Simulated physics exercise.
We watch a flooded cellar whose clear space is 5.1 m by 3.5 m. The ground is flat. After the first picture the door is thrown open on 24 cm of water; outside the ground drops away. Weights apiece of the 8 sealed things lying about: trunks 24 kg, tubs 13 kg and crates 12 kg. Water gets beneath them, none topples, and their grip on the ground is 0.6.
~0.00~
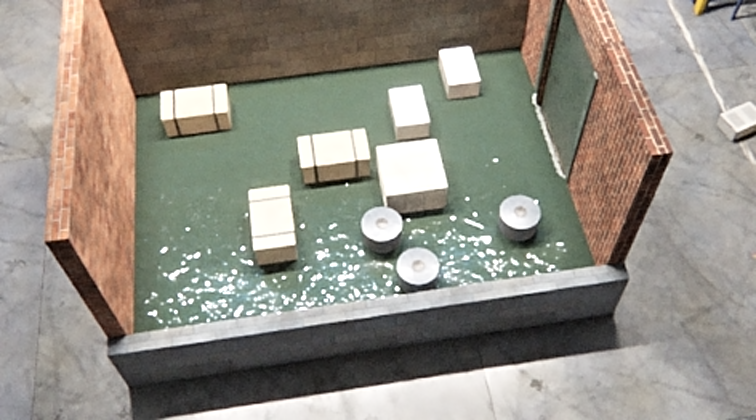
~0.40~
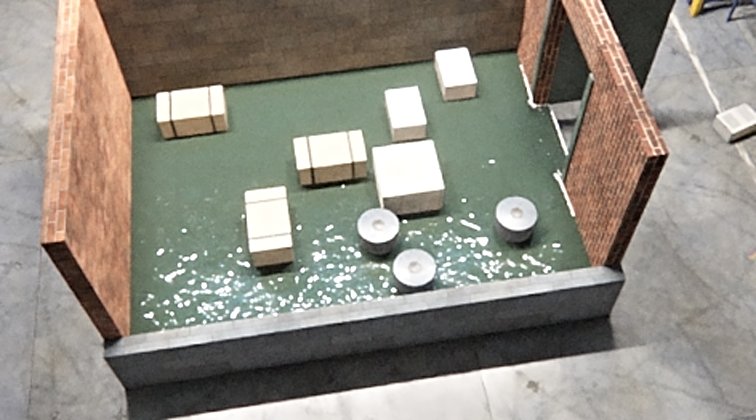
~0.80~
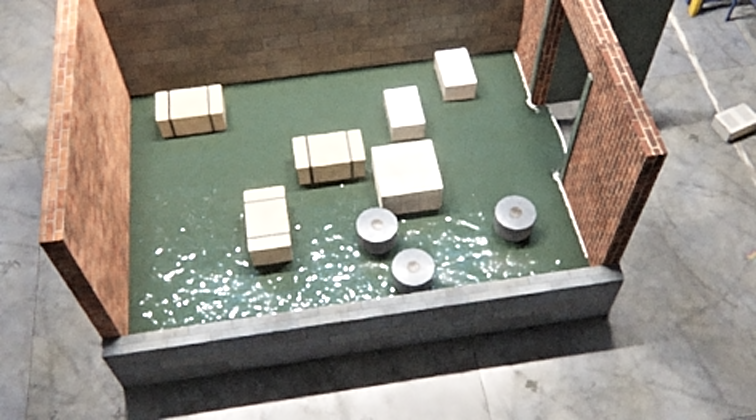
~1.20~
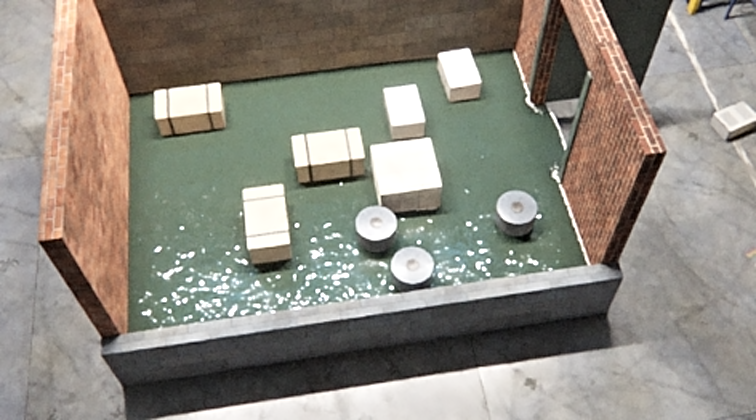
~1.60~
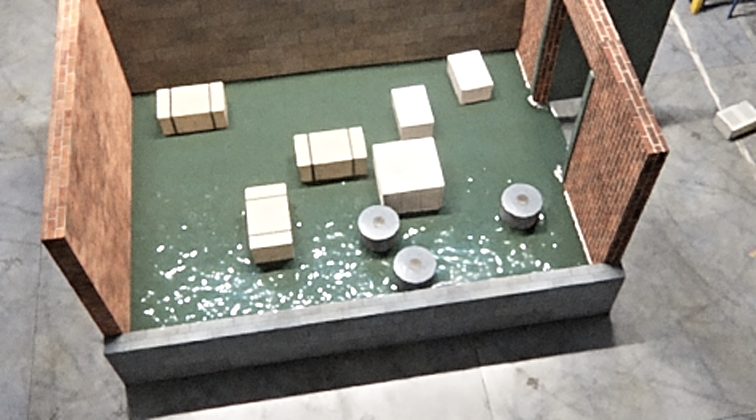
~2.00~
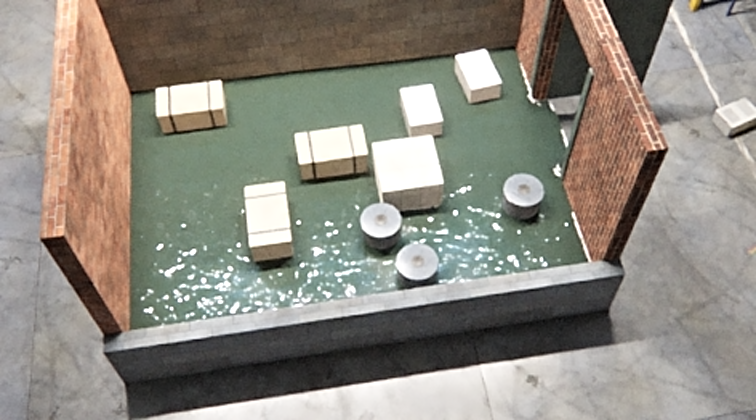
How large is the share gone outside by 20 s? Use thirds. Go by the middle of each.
That comes to at least two thirds.
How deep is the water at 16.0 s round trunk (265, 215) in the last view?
About 12 cm.
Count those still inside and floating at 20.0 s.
At that moment 2.
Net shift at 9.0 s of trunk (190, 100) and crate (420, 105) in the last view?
In turn: 50 cm, gone out.
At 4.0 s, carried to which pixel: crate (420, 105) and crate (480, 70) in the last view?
Around (476, 101) and (530, 90).
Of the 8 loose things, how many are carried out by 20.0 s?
6 of them.
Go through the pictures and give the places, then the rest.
The first frame shows a crate at (460, 66) floats; a tub at (520, 212), afloat; 24 cm deep round most things; 0 of 8 have shifted.
The second frame shows a crate at (456, 67) floats; a tub at (517, 213) floats; 24 cm deep round most things; 0 of 8 have shifted.
The third frame shows a crate at (456, 67) floats; a tub at (516, 212), afloat; about 4070 L in view; 0 of 8 have shifted.
The fourth frame shows a crate at (460, 68), afloat, 8 cm from its start; a tub at (517, 207) floats, 8 cm from its start; about 4010 L in view; 2 of 8 have shifted.
The fifth frame shows a crate at (470, 70) floats, 19 cm from its start; a tub at (522, 200) floats, 18 cm from its start; about 3940 L in view; 3 of 8 have shifted.
The sixth frame shows a crate at (478, 69) floats, 30 cm from its start; a tub at (524, 190) floats, 30 cm from its start; about 3870 L in view; 3 of 8 have shifted.
After 4.0 s 0 of 8 are out; 8 afloat.
After 9.0 s 4 of 8 are out; 4 afloat.
After 16.0 s 6 of 8 are out; 2 afloat.
After 20.0 s 6 of 8 are out; 2 afloat.
